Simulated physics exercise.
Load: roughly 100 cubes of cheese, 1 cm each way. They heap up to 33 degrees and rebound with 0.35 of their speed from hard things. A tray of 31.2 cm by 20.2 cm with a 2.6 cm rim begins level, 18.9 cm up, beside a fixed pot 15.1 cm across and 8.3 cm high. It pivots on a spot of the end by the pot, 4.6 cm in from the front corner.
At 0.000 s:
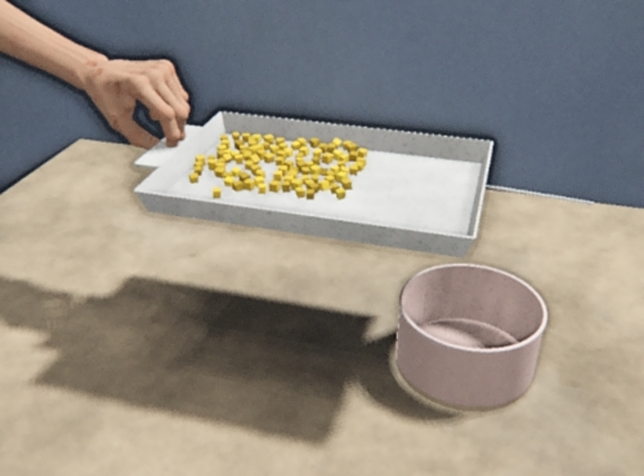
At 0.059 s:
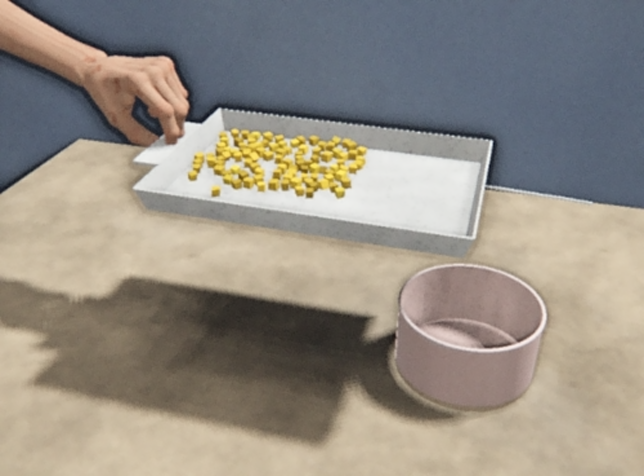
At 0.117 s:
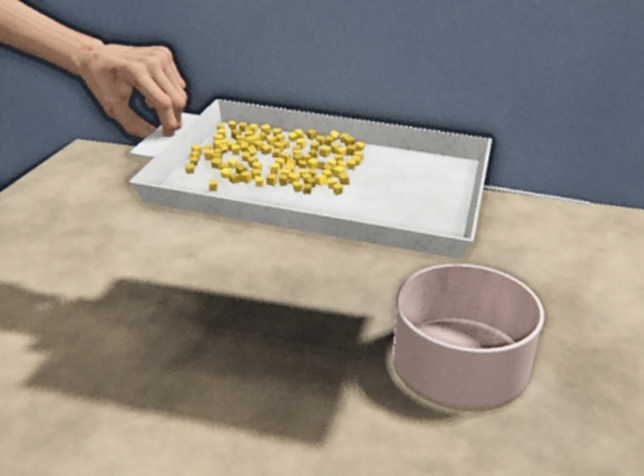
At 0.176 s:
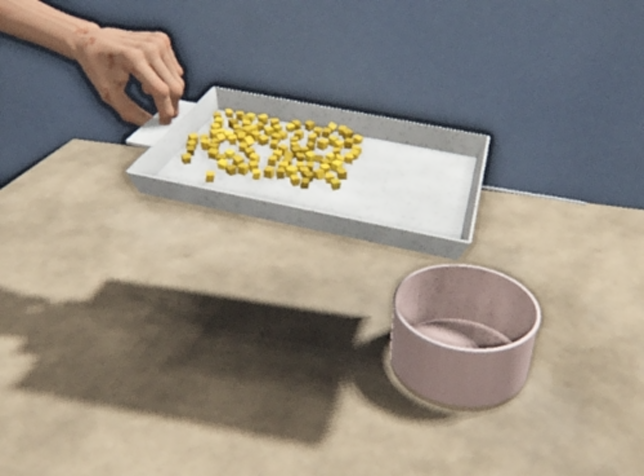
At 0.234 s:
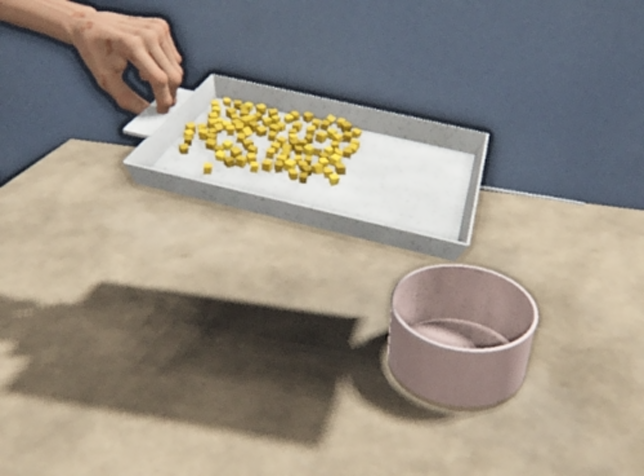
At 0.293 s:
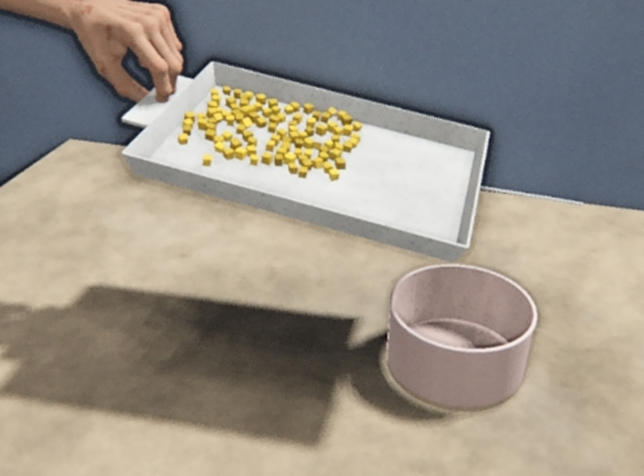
On a beige tabletop against a blue wall, a hand grips the left end of a pale, shallow tray of small yellow cubes, held nearly level above and behind a round pink pot. The hand raises that end slightly, gradually tilting the tray down toward the right, while the cubes stay clustered toward its left side.
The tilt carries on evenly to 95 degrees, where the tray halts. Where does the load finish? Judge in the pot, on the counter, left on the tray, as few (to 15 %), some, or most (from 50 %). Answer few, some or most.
In the pot: Few; on the counter: Most; left on the tray: Few.
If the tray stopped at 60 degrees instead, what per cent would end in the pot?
Then about 0 per cent.
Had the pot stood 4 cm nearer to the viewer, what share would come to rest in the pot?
In that case some 60 per cent.
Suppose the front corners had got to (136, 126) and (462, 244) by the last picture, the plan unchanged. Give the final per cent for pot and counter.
Pot 0, counter 100.
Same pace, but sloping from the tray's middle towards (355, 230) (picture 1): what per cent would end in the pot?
About 0 per cent.
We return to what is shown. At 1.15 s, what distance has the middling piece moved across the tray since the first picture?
About 19 cm.
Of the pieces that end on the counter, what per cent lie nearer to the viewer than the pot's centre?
Some 100 per cent.
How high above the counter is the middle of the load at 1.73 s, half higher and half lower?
Some 18 cm.
After 1.15 s, tilt 50 degrees; the tray holds 100 %, the pot 0 %.
After 1.73 s, tilt 76 degrees; the tray holds 55 %, the pot 0 %.
After 2.36 s, tilt 95 degrees; the tray holds 10 %, the pot 5 %.
By 3.6 s all is still; pot 5 %, counter 95 %, tray 0 %.
